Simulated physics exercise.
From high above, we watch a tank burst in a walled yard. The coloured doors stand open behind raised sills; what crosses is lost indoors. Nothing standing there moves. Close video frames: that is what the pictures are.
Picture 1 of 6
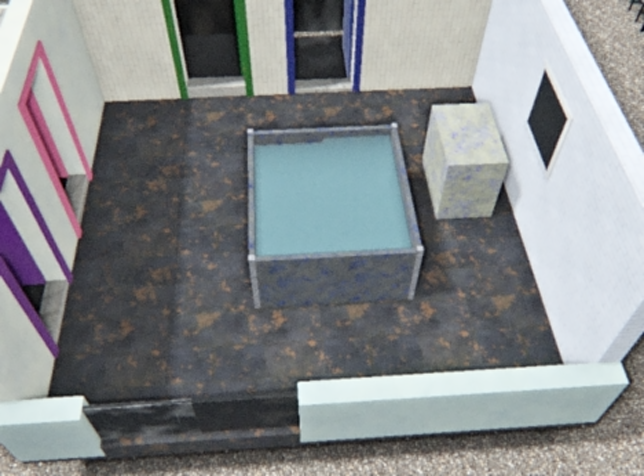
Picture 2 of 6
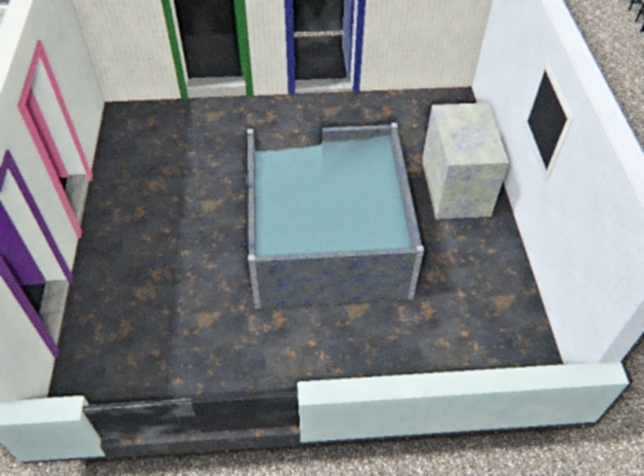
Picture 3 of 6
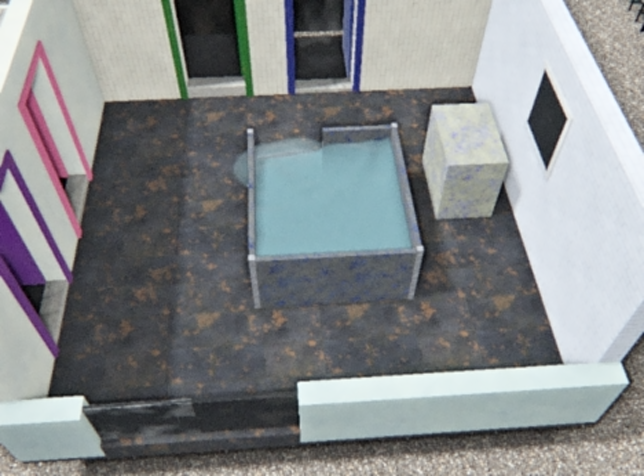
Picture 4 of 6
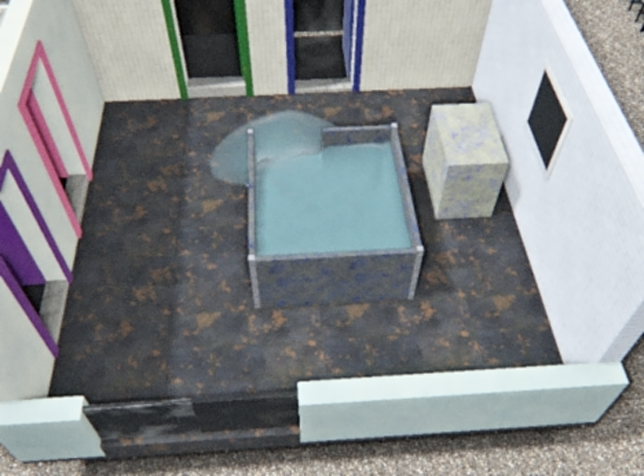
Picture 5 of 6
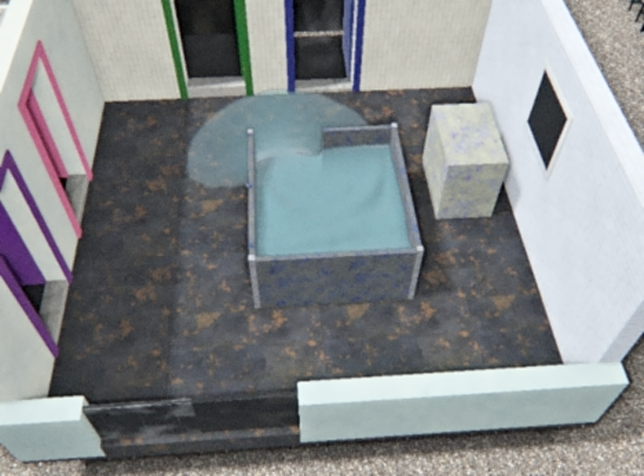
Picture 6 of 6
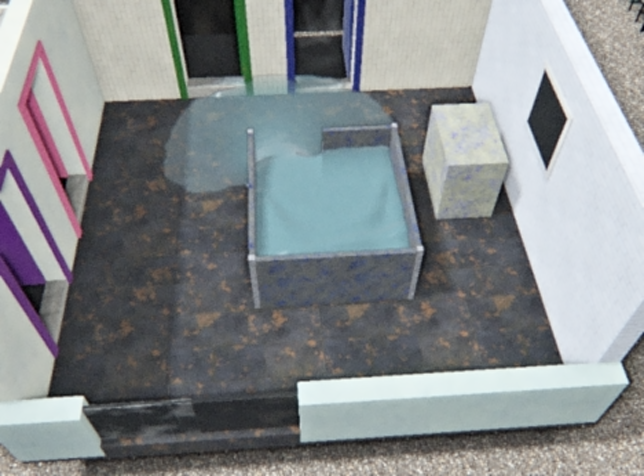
Pale blue-green water drops slightly inside a square grey tank and pours through a gap on its far side, in a dark-floored, walled yard seen from high above. A pale block stands to the right, with green- and blue-framed doorways behind and pink and purple ones at left. The water spreads left and back in a widening, rounded sheet, reaching the back wall, while the view stays still.
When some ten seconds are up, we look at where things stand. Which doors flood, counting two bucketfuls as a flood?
In the end the purple door copes honestly, the blue door gets overwhelmed honestly, the green door gets overwhelmed honestly, the pink door copes honestly.
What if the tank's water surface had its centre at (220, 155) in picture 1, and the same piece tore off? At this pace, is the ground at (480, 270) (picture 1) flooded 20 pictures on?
Unflooded.
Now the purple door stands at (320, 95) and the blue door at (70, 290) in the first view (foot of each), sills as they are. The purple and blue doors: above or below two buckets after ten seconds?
Here the purple door tops the limit while the blue door stays within the limit.
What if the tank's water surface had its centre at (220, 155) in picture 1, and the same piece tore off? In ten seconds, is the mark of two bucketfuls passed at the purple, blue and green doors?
Well, the purple door remains below, the blue door remains below, and the green door tops the threshold.
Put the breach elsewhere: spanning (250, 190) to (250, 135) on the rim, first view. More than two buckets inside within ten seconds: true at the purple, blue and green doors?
Briefly, the purple one crosses the line, the blue one remains below the line, and the green one remains below the line.
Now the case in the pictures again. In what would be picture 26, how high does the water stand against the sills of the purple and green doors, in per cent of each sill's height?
Depth ratios, approx.: 30 and 120 percent.
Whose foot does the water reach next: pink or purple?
The pink one is the one.
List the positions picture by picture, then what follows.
In the first picture, still water in the tank at (329, 192).
In the second picture, water pours out on the tank's far side and has run to a hidden place.
In the third picture, water pours out on the tank's far side and has run to a hidden place.
In the fourth picture, the front is at (292, 114), out from the gap on the tank's far side.
In the fifth picture, the front is at (253, 95), out from the gap on the tank's far side.
In the sixth picture, the front is at (206, 97), out from the gap on the tank's far side.
A moment on, water covers 25 % of the floor; the purple door not reached, the blue door far over two buckets in, the green door over two buckets in, the pink door not reached.
Next, water covers 30 % of the floor; the purple door not reached, the blue door far over two buckets in, the green door far over two buckets in, the pink door wet at the sill, nothing in.
Then, water covers 65 % of the floor; the purple door wet at the sill, nothing in, the blue door far over two buckets in, the green door far over two buckets in, the pink door wet at the sill, nothing in.
Later, water covers 90 % of the floor; the purple door wet at the sill, nothing in, the blue door far over two buckets in, the green door far over two buckets in, the pink door wet at the sill, nothing in.
In the end, water covers 100 % of the floor; the purple door wet at the sill, nothing in, the blue door far over two buckets in, the green door far over two buckets in, the pink door wet at the sill, nothing in.
